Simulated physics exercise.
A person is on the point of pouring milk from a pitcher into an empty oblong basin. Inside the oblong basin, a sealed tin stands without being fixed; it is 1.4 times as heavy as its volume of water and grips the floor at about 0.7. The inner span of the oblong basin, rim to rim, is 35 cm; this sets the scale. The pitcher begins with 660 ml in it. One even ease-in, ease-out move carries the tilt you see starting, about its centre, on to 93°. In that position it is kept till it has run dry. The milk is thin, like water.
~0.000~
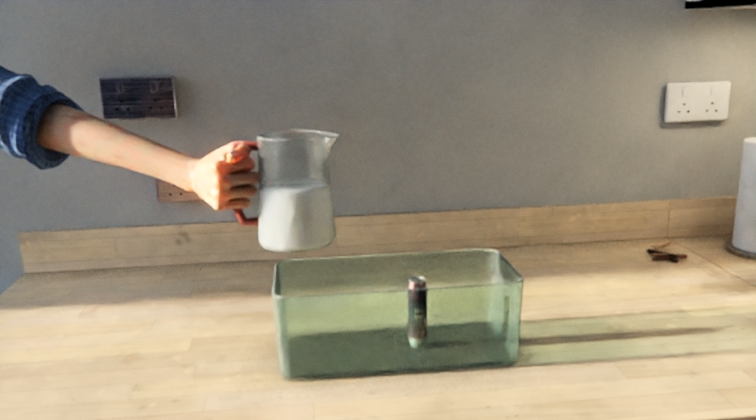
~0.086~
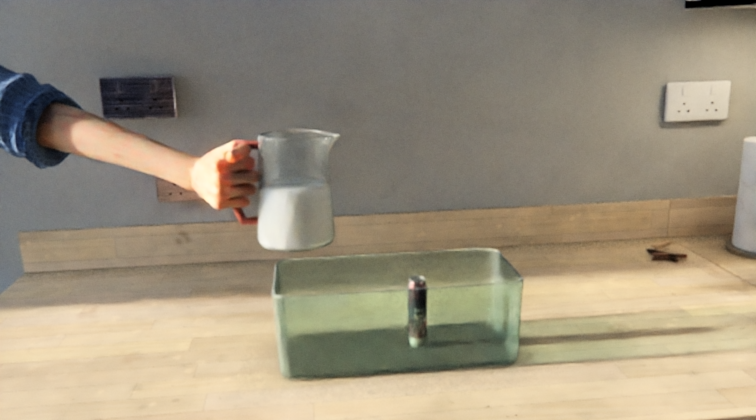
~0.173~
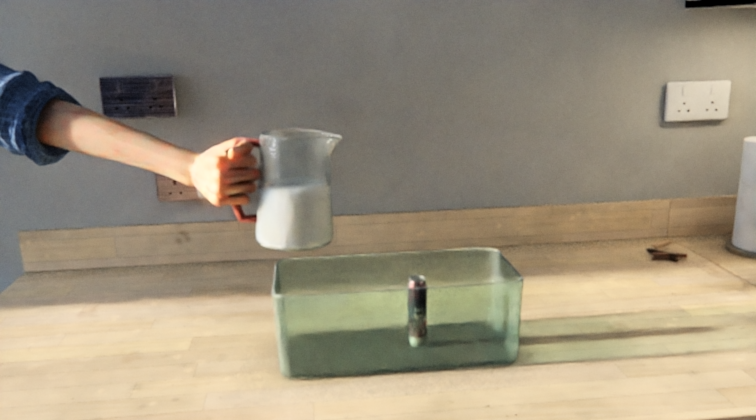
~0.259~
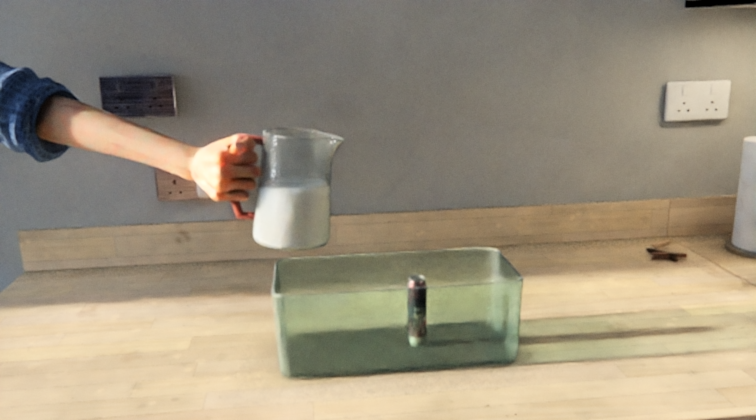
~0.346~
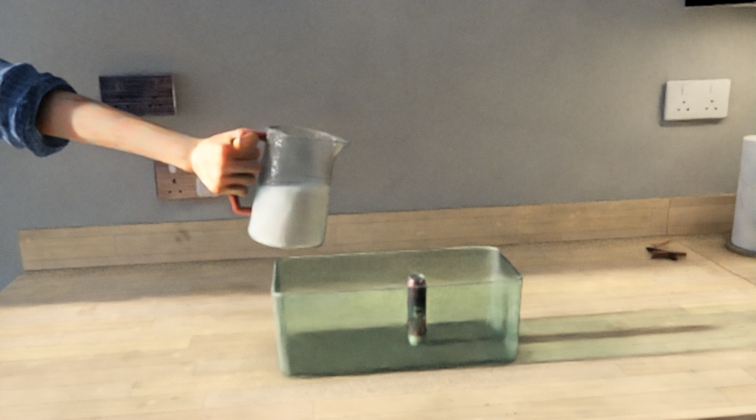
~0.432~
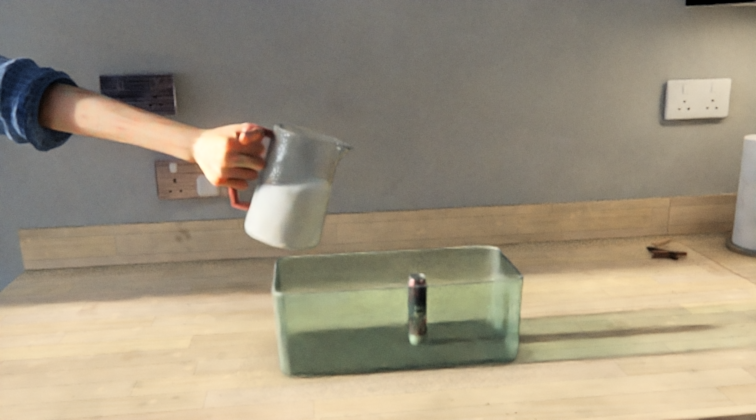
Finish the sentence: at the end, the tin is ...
Lying on its side.
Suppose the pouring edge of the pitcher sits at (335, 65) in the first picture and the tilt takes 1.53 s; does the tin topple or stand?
It does not tip.
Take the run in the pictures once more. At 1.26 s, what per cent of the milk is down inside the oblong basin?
12 per cent, give or take a little.
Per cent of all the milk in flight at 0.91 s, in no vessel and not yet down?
Some 0 per cent, I reckon.
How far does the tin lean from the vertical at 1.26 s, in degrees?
Roughly 0°.
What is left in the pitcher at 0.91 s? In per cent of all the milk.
About 100 percent.
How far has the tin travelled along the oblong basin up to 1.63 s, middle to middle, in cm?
About 7 cm.
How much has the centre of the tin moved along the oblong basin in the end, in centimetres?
All told, the tin's centre has moved close to 7.5 cm.
After 0.91 s the tilt is 60° and 100 per cent is still to pour; the tin stands where it began.
After 1.26 s the tilt is 86° and 73 per cent is still to pour; the tin stands where it began.
After 1.63 s the tilt is 93° and 32 per cent is still to pour; the tin lies on its side.
After 2.03 s the tilt is 93° and 15 per cent is still to pour; the tin lies on its side.
In the end the tin lies on its side.
